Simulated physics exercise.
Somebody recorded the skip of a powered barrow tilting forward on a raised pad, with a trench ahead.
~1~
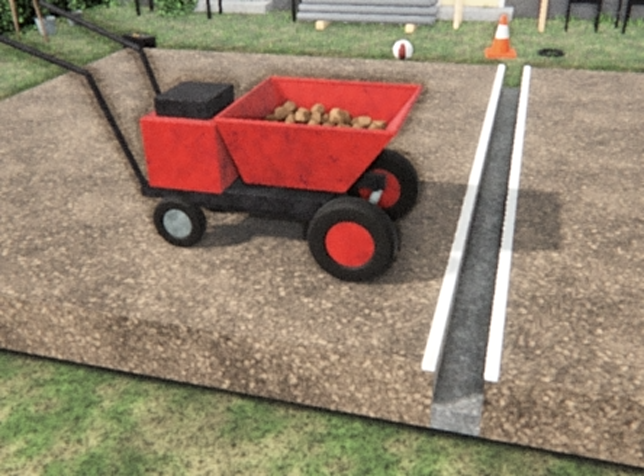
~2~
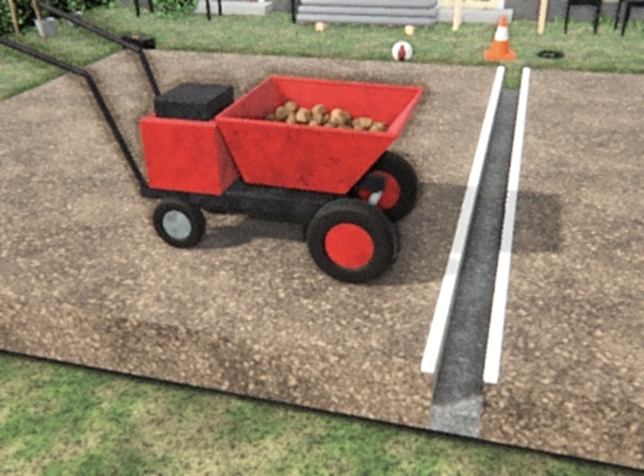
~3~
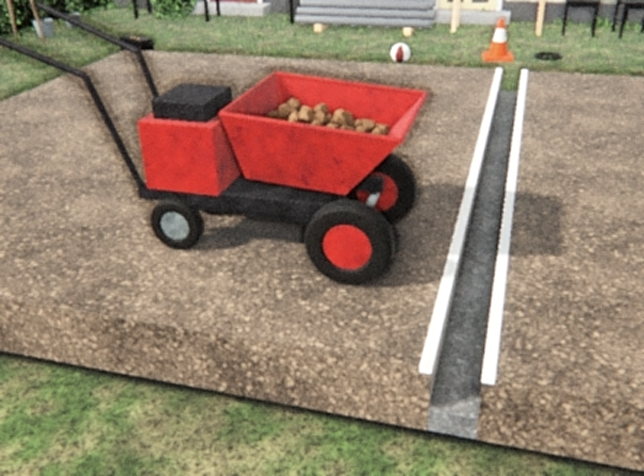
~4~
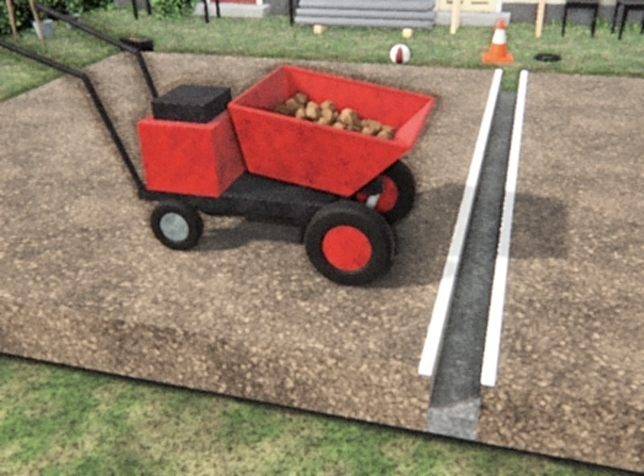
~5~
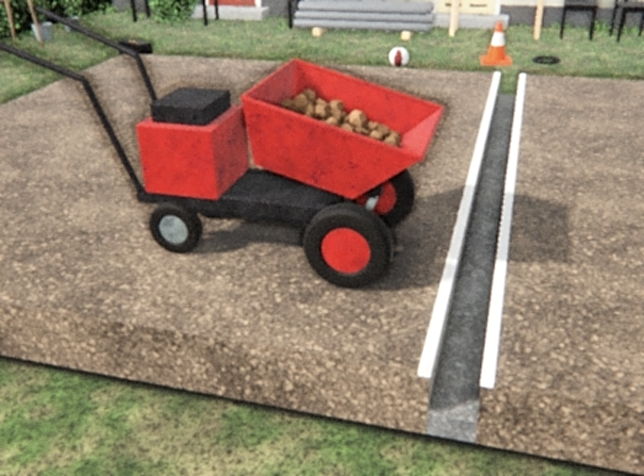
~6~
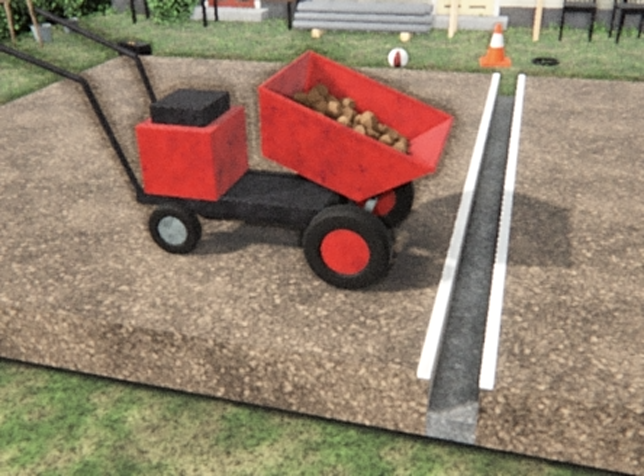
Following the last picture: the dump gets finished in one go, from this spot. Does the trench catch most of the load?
No.
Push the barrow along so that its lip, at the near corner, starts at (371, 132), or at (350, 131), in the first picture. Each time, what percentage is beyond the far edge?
In turn, around 30 per cent and 10 per cent.
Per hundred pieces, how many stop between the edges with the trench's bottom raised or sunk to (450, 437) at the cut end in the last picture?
30 %.
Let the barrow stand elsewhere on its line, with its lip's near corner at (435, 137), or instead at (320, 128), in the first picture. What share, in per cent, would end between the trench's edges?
Close to 0 in a hundred, and close to 60 in a hundred.
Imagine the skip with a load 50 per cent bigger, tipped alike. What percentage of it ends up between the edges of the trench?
30 per cent, roughly.
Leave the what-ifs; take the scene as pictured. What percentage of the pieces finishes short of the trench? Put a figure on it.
About 0 %.
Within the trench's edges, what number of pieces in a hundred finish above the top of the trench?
0 %.
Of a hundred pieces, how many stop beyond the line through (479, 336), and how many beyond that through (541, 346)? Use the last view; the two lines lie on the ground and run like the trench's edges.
I'd say about 70 and about 40 in a hundred.
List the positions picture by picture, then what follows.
Lip of the skip at (394, 134), level; top of the load at (313, 128), clay clods; first edge of the trench at (439, 321); far edge at (497, 330), the trench under half as wide as the skip, and about as deep as wide, in the first frame.
Lip of the skip at (396, 137), tipped barely; top of the load at (314, 128), in the second frame.
Lip of the skip at (400, 141), tipped barely; top of the load at (306, 117), in the third frame.
Lip of the skip at (410, 148), tipped a little; top of the load at (301, 124), in the fourth frame.
Lip of the skip at (420, 158), tipped clearly; top of the load at (310, 121), in the fifth frame.
Lip of the skip at (433, 170), tipped clearly; top of the load at (321, 117); first edge of the trench at (435, 329); far edge at (492, 337), in the sixth frame.
Soon after the last picture, skip tipped steeply; all in the skip.
A little later, skip tipped right over; nearly all in the skip; a stray few in or heaped over the trench; a small part beyond it.
Later still, skip tipped right over; about a quarter in the skip; a small part in or heaped over the trench; about two thirds beyond it.
By the end, skip tipped right over; about a third in or heaped over the trench; about two thirds beyond it.
